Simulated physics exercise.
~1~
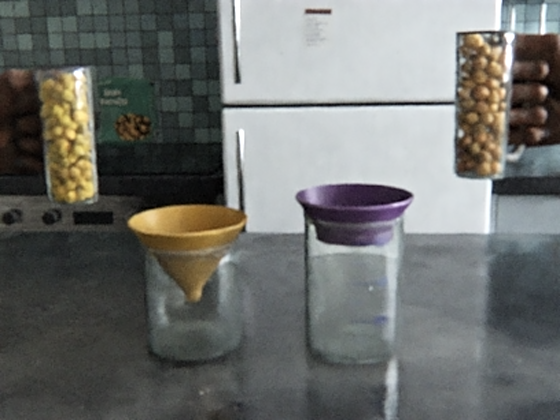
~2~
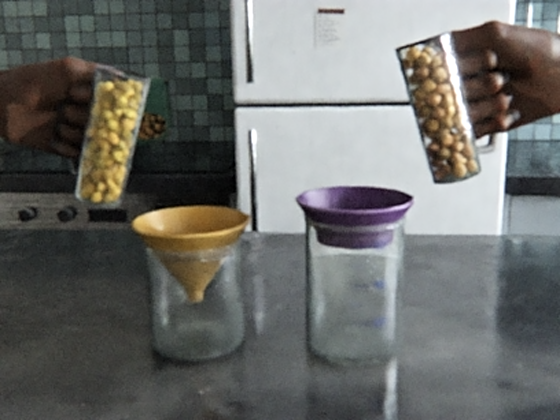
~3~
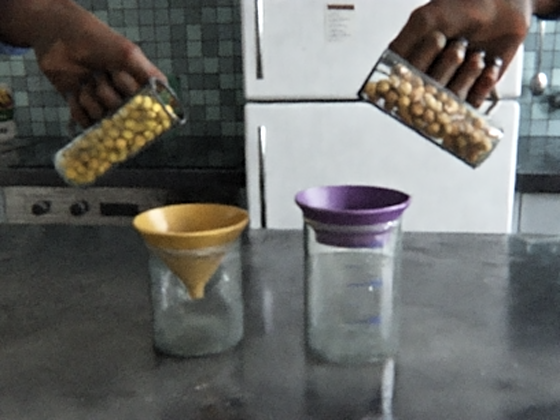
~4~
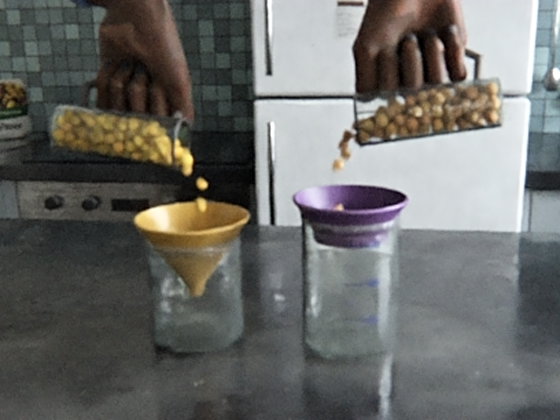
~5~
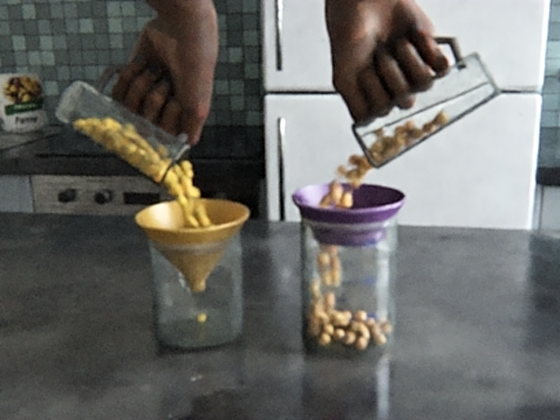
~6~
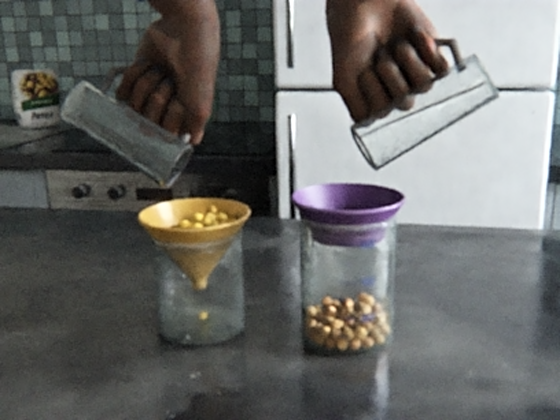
The clip shows two hands tipping clear cups of yellow and tan bean-like pieces into a yellow funnel and a purple funnel on glass jars; the left pieces mostly stay stuck in the yellow funnel, while the right ones all drop through into the jar.
